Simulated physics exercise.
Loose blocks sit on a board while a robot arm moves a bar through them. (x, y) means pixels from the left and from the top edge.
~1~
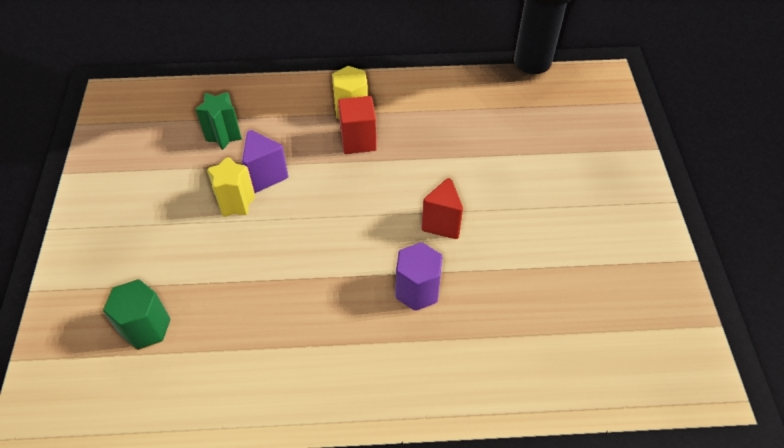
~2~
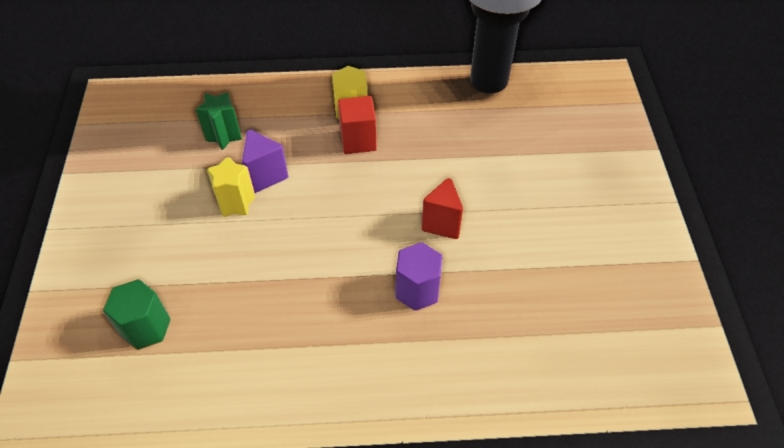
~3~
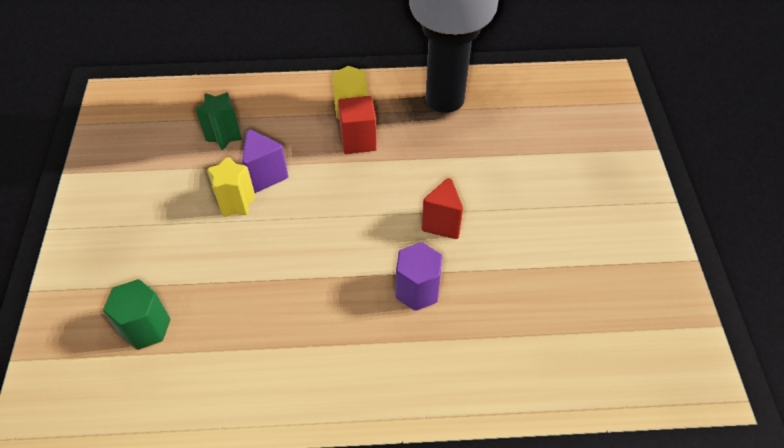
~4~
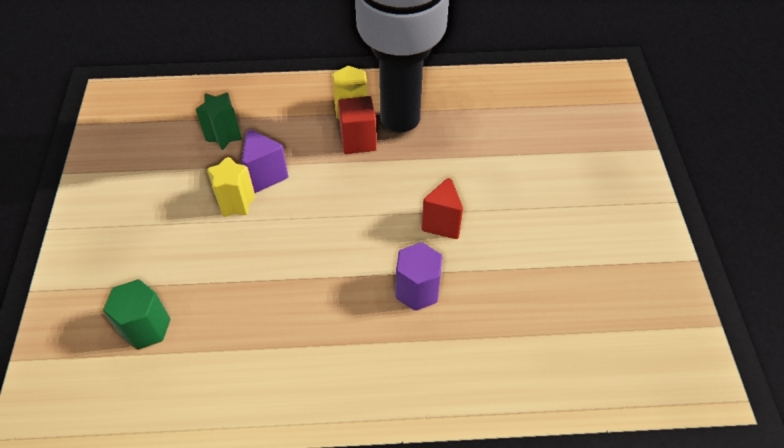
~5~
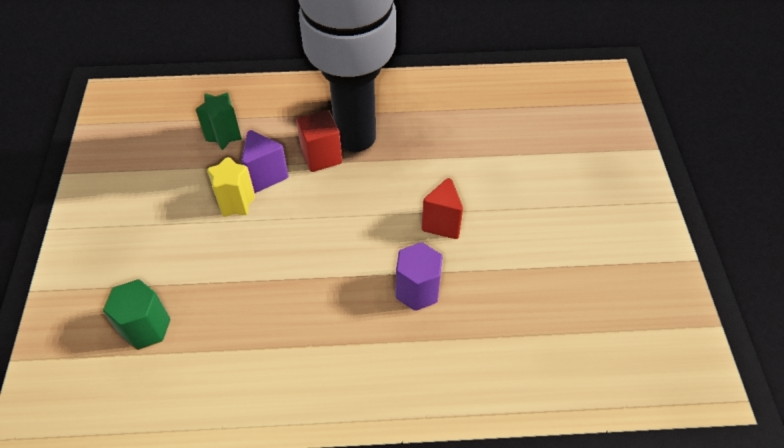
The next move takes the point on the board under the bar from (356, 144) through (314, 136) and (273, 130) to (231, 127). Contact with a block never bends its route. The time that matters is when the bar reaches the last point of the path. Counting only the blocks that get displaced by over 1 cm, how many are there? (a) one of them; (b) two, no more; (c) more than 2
Correct choice: B.
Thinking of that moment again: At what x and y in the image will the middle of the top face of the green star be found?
It will end up at (188, 107).
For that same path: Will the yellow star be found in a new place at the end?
The answer is no.
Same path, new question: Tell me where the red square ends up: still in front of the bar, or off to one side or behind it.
My prediction: No longer in front.
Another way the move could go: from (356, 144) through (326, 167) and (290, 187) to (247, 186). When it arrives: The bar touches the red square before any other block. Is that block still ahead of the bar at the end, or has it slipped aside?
Pushed ahead.
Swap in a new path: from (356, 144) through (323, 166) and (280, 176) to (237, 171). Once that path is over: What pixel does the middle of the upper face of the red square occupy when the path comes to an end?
It comes to (189, 153).
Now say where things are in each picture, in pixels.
In the first frame, lower end of the bar (533, 62), tops of blocks, green star (215, 103), yellow star (226, 172), purple triangular piece (258, 145), red square (357, 108), yellow hexagonal block (349, 78).
In the second frame, bar (489, 80), blocks as before.
In the third frame, bar (445, 99), blocks as before.
In the fourth frame, bar (400, 118), blocks as before.
In the fifth frame, bar (356, 137), green star (215, 103), yellow star (226, 172), purple triangular piece (258, 145), red square (317, 124), yellow hexagonal block hidden.
On the path given first. One third of the way, bar (311, 129); red square (288, 130), turned 45° anticlockwise.
Two thirds of the way, bar (271, 122); purple triangular piece (254, 149); red square (284, 130), turned 55° anticlockwise.
At the end, bar (228, 120); green star (188, 107); yellow star not moved; purple triangular piece (254, 149); red square (284, 130), turned 55° anticlockwise; yellow hexagonal block not moved.
